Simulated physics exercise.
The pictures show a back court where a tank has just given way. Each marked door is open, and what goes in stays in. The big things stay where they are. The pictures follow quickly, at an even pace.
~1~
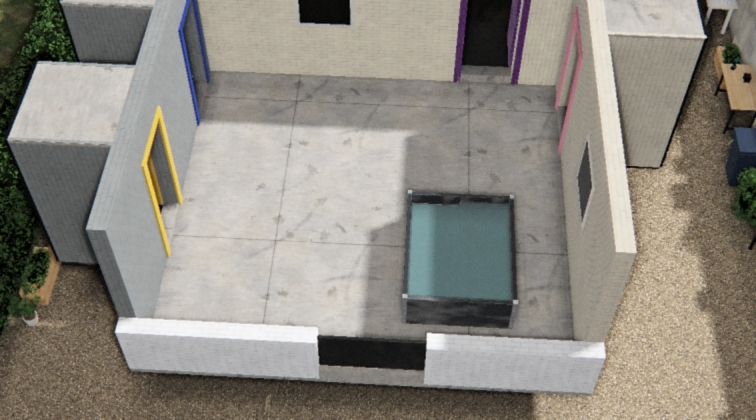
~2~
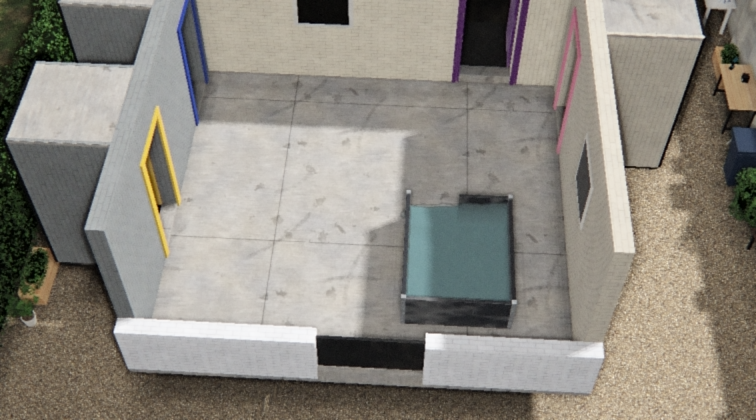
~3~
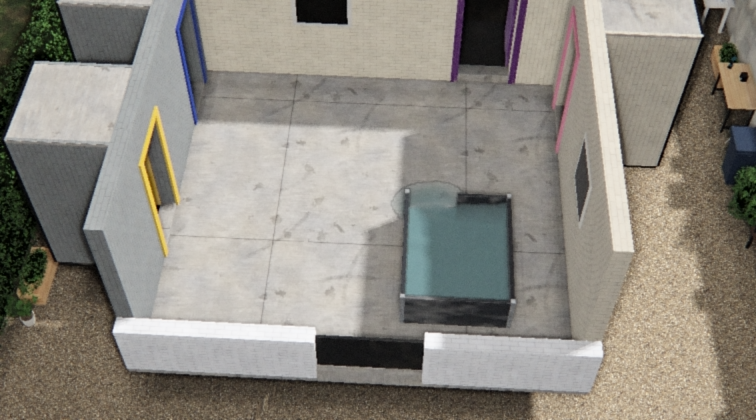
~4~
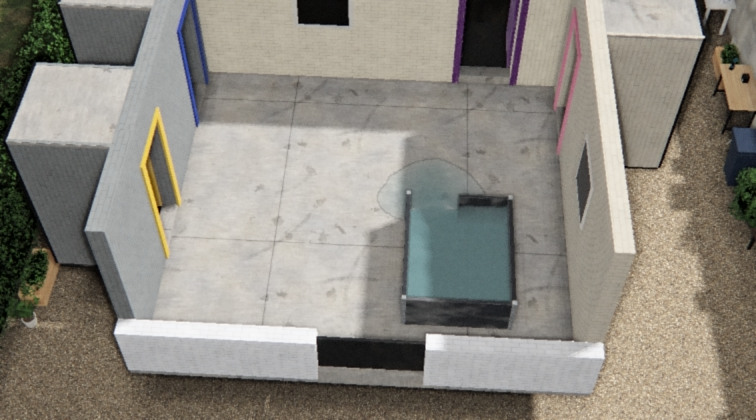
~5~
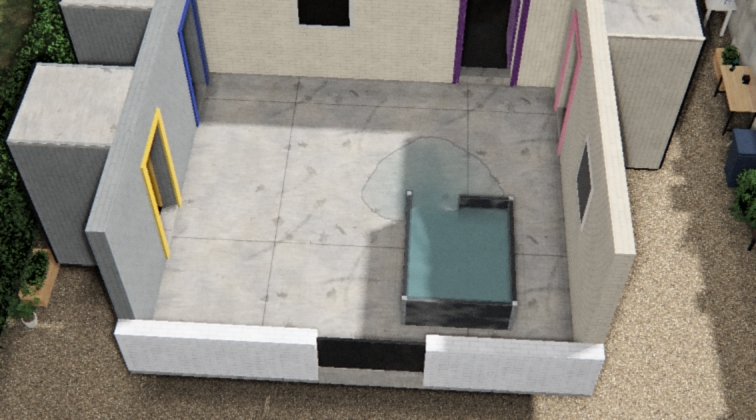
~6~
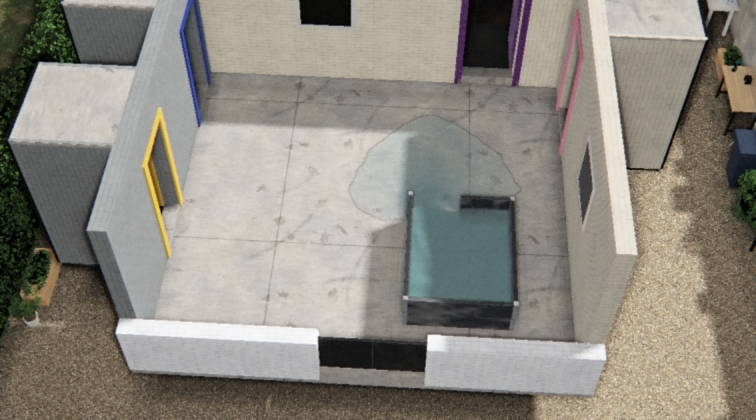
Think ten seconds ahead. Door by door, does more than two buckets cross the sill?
The purple door stays under that; the blue door takes more than that; the yellow door stays under that; the pink door stays under that.
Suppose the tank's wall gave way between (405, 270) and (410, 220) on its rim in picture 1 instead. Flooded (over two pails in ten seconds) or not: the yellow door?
One by one: The yellow door lets more in.
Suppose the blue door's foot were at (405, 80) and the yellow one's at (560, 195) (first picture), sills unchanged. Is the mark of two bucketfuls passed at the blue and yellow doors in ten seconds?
In short: Blue door passes that mark; yellow door holds.
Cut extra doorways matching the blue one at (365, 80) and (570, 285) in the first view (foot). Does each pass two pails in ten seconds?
As listed: Passes that mark, lets less in.
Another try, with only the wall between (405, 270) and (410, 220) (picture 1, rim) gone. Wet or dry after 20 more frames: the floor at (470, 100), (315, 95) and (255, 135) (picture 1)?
In that order: Clear, not flooded, covered.
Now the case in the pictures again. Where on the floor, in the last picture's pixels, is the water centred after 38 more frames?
Close to (407, 179).
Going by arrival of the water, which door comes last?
I say the yellow door.
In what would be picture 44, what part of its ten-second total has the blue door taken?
Some 70 per cent.
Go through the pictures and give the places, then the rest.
The first picture shows the water tank at (460, 249) is whole and still.
In the second picture, water pours out on the water tank's far side and has run to a hidden place.
In the third picture, the front is at (438, 185), out from the gap on the water tank's far side.
In the fourth picture, the front is at (429, 163), out from the gap on the water tank's far side.
In the fifth picture, water pours out on the water tank's far side and has run to (423, 142).
In the sixth picture, water pours out on the water tank's far side and has run to (422, 121).
A moment on, water covers 25 % of the floor; the purple door wet at the sill, nothing in, the blue door not reached, the yellow door not reached, the pink door not reached.
Next, water covers 35 % of the floor; the purple door wet at the sill, nothing in, the blue door not reached, the yellow door not reached, the pink door wet at the sill, nothing in.
Then, water covers 40 % of the floor; the purple door wet at the sill, nothing in, the blue door under two buckets in, the yellow door not reached, the pink door under two buckets in.
Later, water covers 65 % of the floor; the purple door wet at the sill, nothing in, the blue door over two buckets in, the yellow door wet at the sill, nothing in, the pink door under two buckets in.
In the end, water covers 90 % of the floor; the purple door wet at the sill, nothing in, the blue door far over two buckets in, the yellow door wet at the sill, nothing in, the pink door under two buckets in.
